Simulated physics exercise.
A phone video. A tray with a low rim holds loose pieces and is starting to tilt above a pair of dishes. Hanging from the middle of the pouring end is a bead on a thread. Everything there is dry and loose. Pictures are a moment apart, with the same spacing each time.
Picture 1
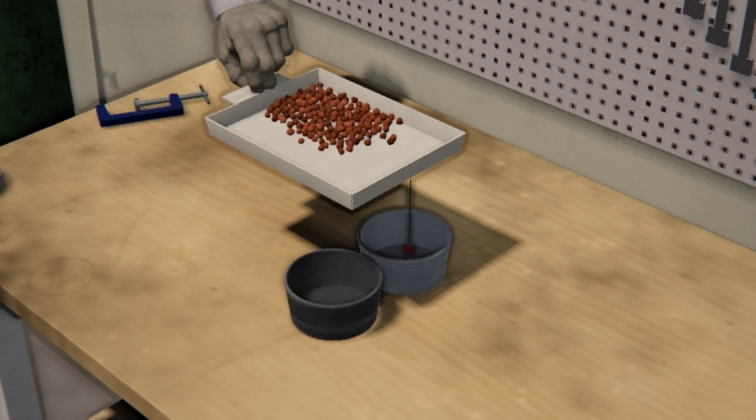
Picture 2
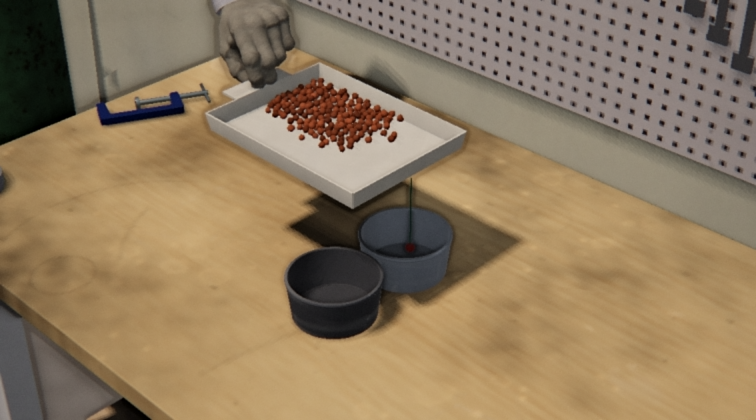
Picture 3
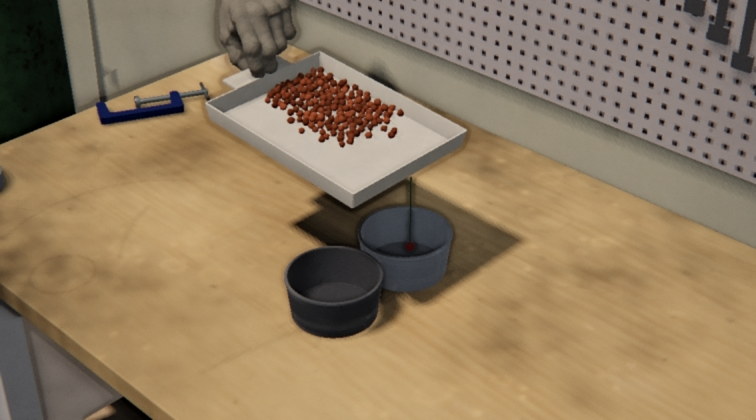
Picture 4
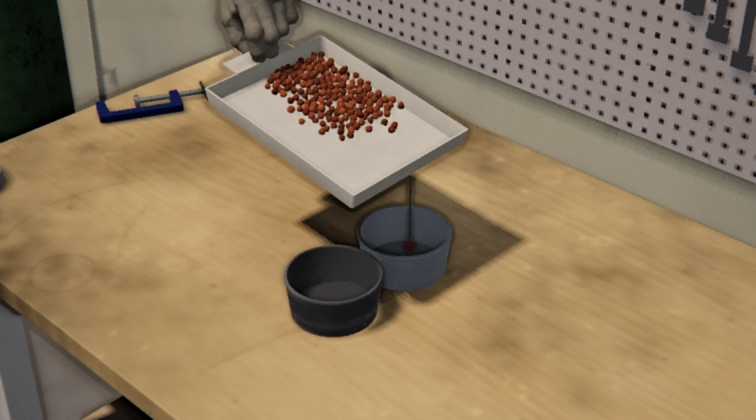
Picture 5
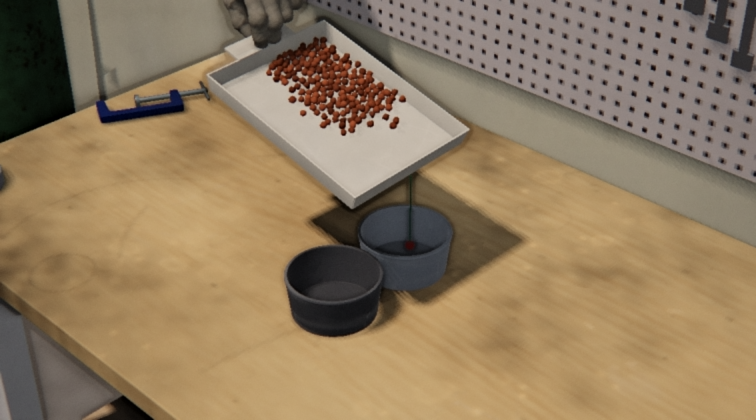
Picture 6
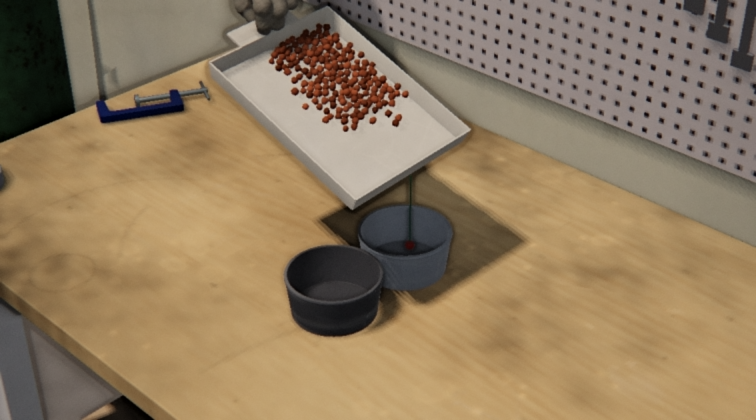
A white tray of reddish-brown pellets tilts gradually as a gray hand raises its far end.
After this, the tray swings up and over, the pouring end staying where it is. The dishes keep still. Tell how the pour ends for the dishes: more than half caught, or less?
The dishes secure under fifty percent.
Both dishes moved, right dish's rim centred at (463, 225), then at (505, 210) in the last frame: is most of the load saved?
First less than half, then under half.
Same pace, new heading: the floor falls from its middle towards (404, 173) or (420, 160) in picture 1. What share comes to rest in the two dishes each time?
About 0 % and 10 %.
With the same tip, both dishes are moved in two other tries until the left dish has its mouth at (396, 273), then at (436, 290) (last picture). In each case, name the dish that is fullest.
First try, the leftmost dish; second try, the leftmost dish.
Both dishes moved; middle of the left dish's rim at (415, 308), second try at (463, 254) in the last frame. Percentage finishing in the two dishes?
Respectively 80 % and 30 %.
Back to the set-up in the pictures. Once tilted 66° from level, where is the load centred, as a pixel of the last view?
The middle of the pieces sits at roughly (400, 169).
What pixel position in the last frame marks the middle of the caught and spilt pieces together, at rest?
Last view, resting centre - approx. (440, 337).
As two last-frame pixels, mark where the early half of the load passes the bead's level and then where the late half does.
Near (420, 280) to start, and near (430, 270) afterwards.
Soon after the last picture, tray tipped steeply; most on the tray; a stray few outside both; a small part in the air.
A little later, tray tipped past a quarter turn; about two thirds on the tray; about a quarter outside both; a small part in the air.
Later still, tray tipped past a quarter turn; a stray few in the left dish; a stray few in the right dish; nearly all outside both.
At rest, tray tipped past a quarter turn; a stray few in the left dish; a stray few in the right dish; nearly all outside both.
